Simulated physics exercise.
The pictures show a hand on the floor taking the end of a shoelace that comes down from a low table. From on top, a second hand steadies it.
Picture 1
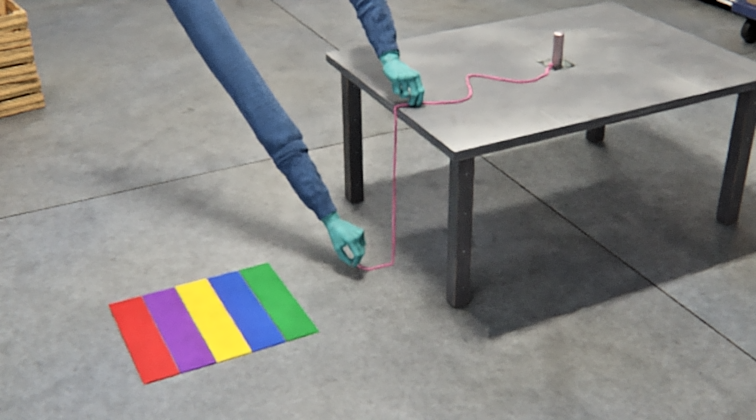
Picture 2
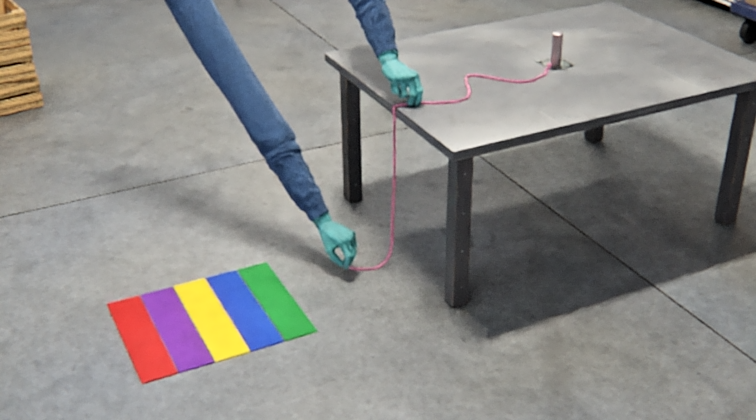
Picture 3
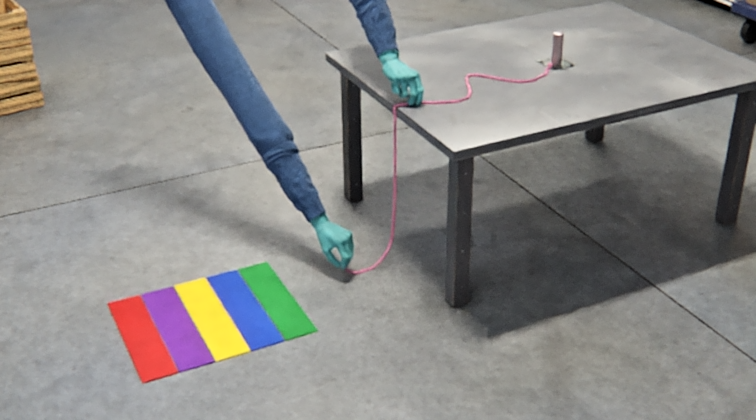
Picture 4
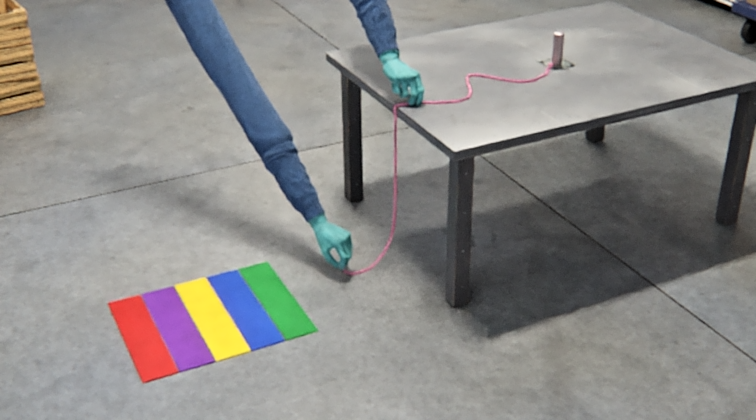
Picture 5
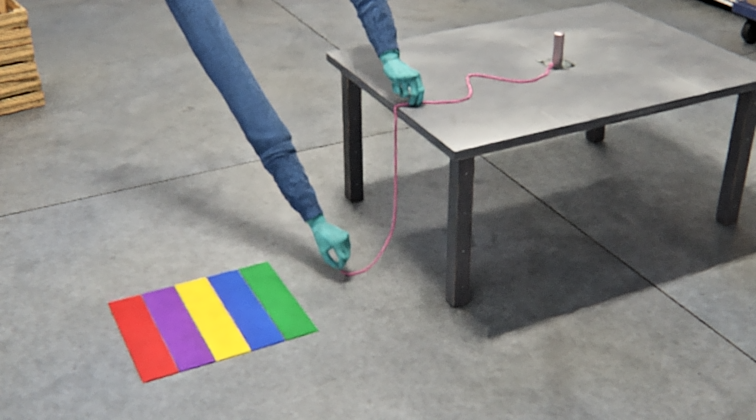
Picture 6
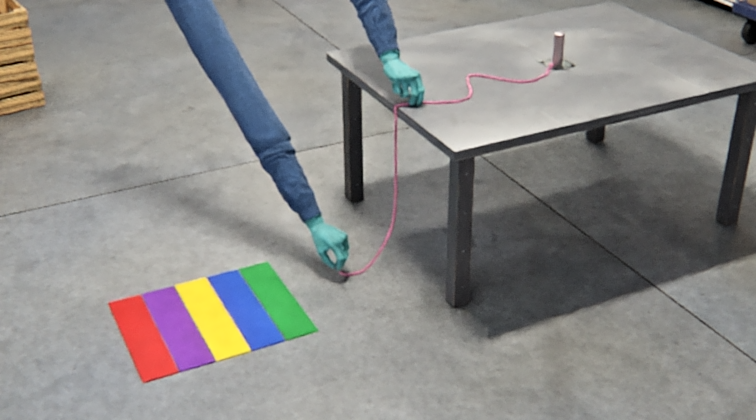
At the start, a gloved hand holds the end of a pink cord on the floor, right of a multicoloured striped mat, while another hand pins it at the table's edge. The lower hand draws the end slightly left toward the green stripe, then creeps barely farther as the hanging cord curves gently.
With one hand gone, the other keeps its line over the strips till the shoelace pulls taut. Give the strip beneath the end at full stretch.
Purple strip.
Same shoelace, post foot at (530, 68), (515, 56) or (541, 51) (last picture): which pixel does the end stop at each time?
Try by try: (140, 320), (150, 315) and (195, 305).
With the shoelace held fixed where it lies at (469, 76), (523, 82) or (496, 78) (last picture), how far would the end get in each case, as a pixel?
Roughly (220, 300), (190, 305) and (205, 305).
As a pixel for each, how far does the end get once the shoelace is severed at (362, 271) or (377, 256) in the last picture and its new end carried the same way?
In order, roughly (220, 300) and (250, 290).
A little later, end near (234, 295); over blue.
Next, end near (198, 305); over yellow.
When it is tight, end near (177, 310); over purple. It gets as far as the purple strip.
